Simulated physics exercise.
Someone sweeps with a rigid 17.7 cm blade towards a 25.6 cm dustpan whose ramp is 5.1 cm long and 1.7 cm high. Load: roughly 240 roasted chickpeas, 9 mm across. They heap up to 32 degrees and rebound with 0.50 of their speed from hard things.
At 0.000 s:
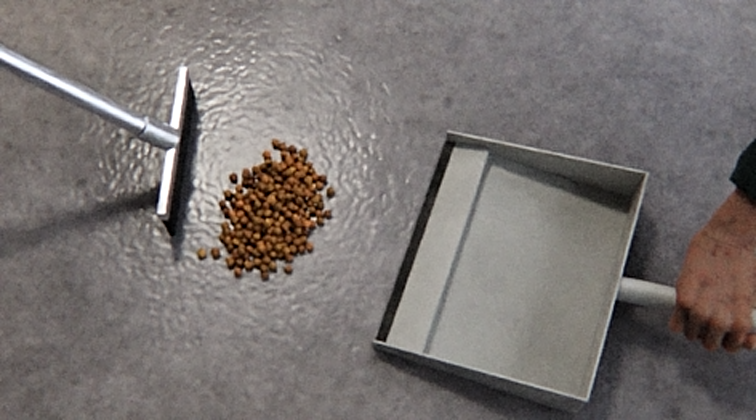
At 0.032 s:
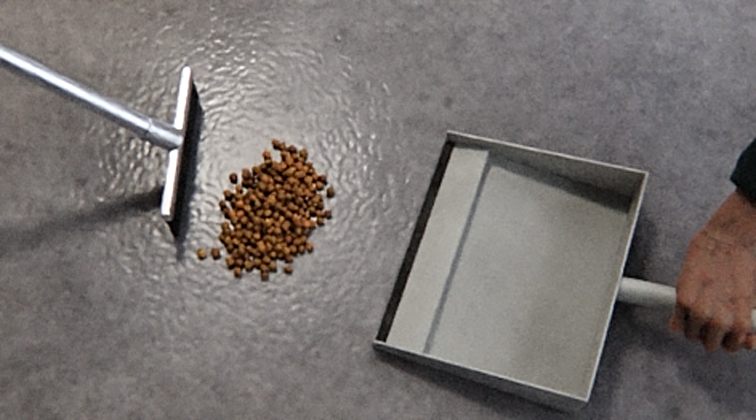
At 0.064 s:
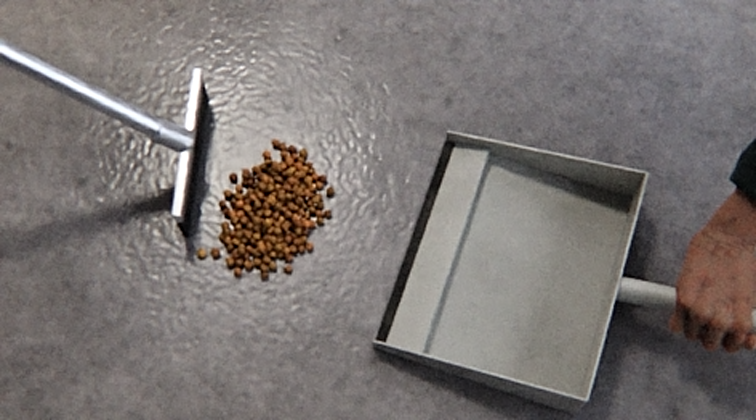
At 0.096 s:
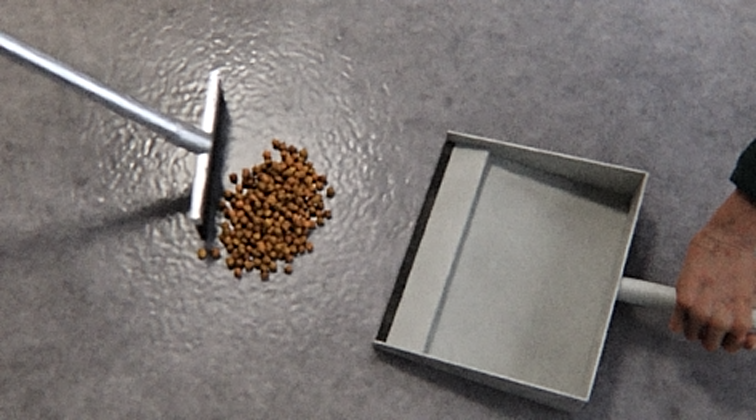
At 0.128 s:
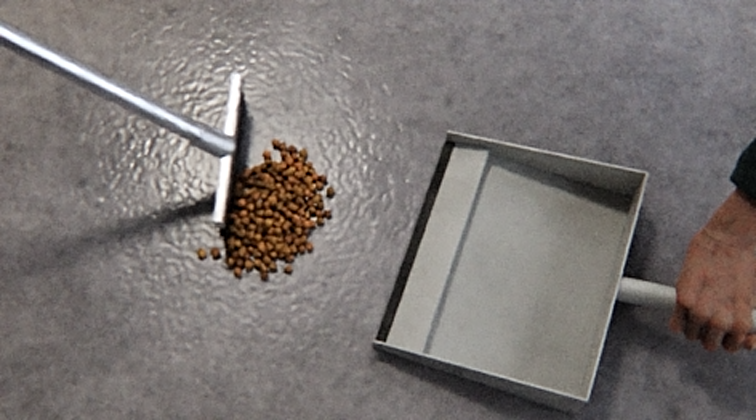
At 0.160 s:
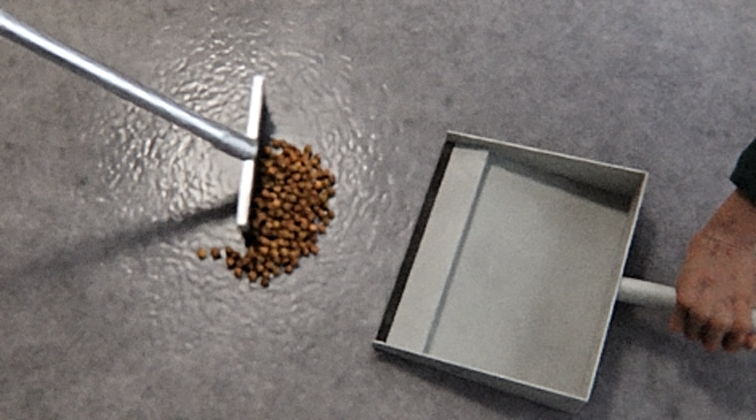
A hand holding a grey dustpan still while a metal-handled blade slides right across wet-looking floor, pushing into a pile of brown pieces.
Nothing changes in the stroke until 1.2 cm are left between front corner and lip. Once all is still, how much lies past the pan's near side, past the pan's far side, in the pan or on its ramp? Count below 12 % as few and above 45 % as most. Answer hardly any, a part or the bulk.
Near side: Hardly any, far side: Hardly any, pan: A part.
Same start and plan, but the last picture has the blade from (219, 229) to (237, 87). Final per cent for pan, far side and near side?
Pan 30, far 5, near 0.
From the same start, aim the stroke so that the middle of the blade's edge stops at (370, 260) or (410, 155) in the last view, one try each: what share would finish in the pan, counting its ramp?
About 35 and 30 per cent.
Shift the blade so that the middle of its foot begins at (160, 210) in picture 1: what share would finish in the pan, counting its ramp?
About 30 per cent.
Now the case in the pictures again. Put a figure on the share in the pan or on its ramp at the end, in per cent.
About 35 per cent.
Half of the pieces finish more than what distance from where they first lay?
Roughly 16 cm.
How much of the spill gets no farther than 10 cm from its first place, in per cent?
About 15 per cent.
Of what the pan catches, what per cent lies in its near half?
Roughly 30 per cent.
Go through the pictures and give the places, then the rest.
The first picture shows blade from (164, 215) to (185, 75), moved 0.0 cm, 0 of the pieces shifted so far; middle of the pieces at (271, 209); pan at (524, 276).
The second picture shows blade from (167, 216) to (188, 75), moved 0.4 cm, 0 of the pieces shifted so far; middle of the pieces at (271, 209).
The third picture shows blade from (178, 217) to (199, 77), moved 1.6 cm, 0 of the pieces shifted so far; middle of the pieces at (271, 209).
The fourth picture shows blade from (197, 220) to (216, 79), moved 3.6 cm, 0 of the pieces shifted so far; middle of the pieces at (271, 209).
The fifth picture shows blade from (220, 223) to (238, 82), moved 6.0 cm, 32 of the pieces shifted so far; middle of the pieces at (273, 210).
The sixth picture shows blade from (243, 226) to (259, 85), moved 8.5 cm, 226 of the pieces shifted so far; middle of the pieces at (288, 209); pan at (524, 276). Its pace works out near 0.77 m/s, heading 11 degrees away from the viewer's side.
After 0.27 s, middle of the blade 11 cm from the lip; 0 % over the lip, far side 0 %, near side 0 %.
After 0.35 s, middle of the blade 5 cm from the lip; 10 % over the lip, far side 0 %, near side 0 %.
Then, at 0.56 s, middle of the blade 4 cm from the lip; 35 % over the lip, far side 5 %, near side 0 %.
In the end, at 0.9 s, near side 0 %, far side 5 %, pan 35 %, in front of the lip or behind the blade 60 %.
